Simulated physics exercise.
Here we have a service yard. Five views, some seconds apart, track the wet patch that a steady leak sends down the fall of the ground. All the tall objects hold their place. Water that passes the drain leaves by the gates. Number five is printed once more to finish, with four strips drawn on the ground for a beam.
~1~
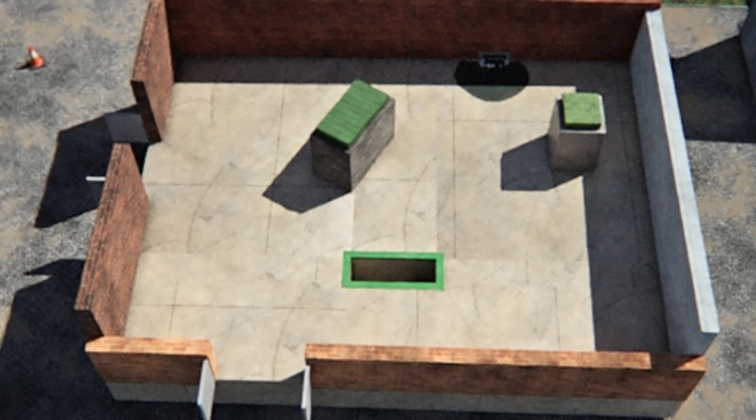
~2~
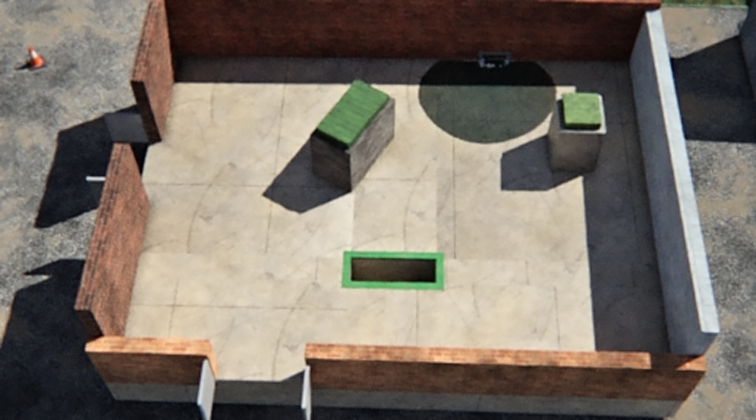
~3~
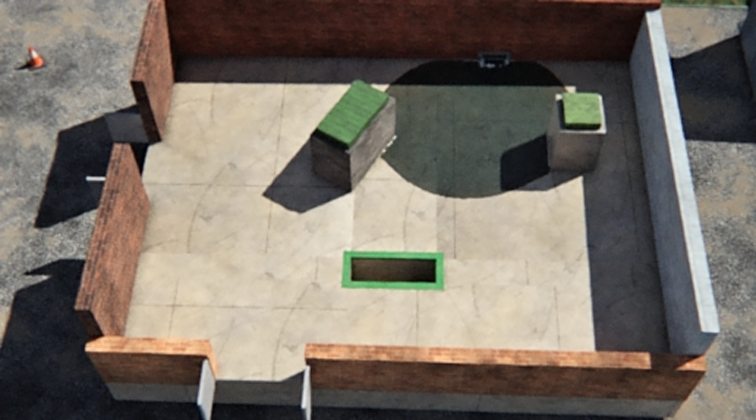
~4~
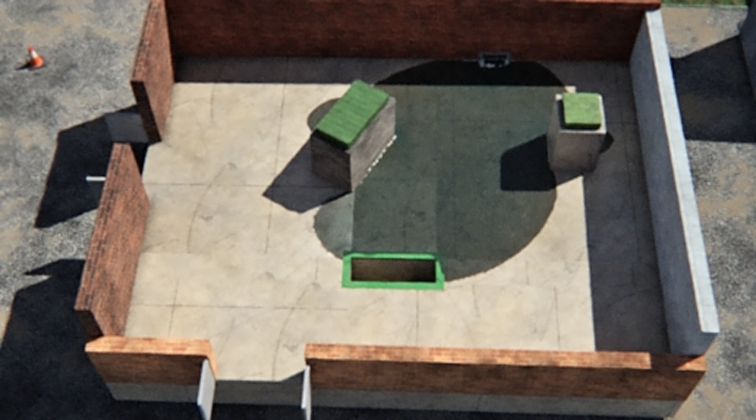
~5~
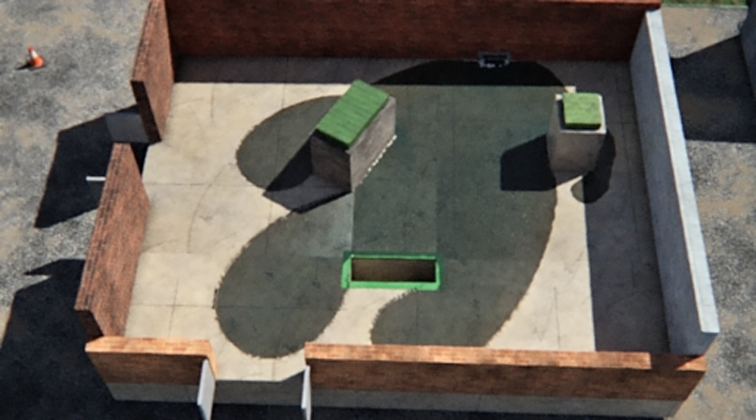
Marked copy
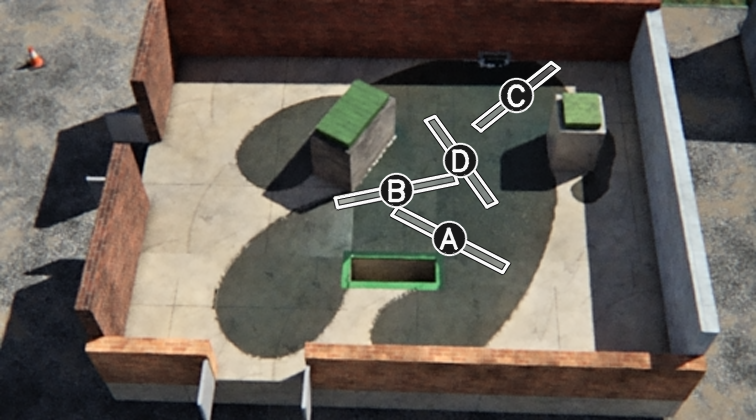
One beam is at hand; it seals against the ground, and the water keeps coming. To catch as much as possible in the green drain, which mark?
The answer is position C.
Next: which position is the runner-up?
It is B.
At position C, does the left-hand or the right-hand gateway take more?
The right one.
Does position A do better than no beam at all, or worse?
It is worse.
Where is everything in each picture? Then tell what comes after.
In the first frame, outfall at (495, 56); green drain at (393, 270); open gate at (263, 366); open gate at (156, 172); front seen at (480, 94), 2 % of the ground wet; green drain still dry.
In the second frame, front seen at (468, 136), 7 % of the ground wet; green drain still dry.
In the third frame, front seen at (419, 183), 16 % of the ground wet; green drain still dry.
In the fourth frame, front seen at (345, 251), 28 % of the ground wet; green drain taking water.
In the fifth frame, front seen at (231, 318), 42 % of the ground wet; green drain taking water.
On the marked copy, A from (394, 211) to (505, 267); B from (336, 202) to (455, 178); C from (476, 127) to (555, 65); D from (430, 118) to (491, 204).
With A, about 7 % of the stream goes into the green drain, about 91 % out by the gates.
With B, about 27 % of the stream goes into the green drain, about 69 % out by the gates.
With C, about 37 % of the stream goes into the green drain, about 62 % out by the gates.
With D, about 9 % of the stream goes into the green drain, about 88 % out by the gates.
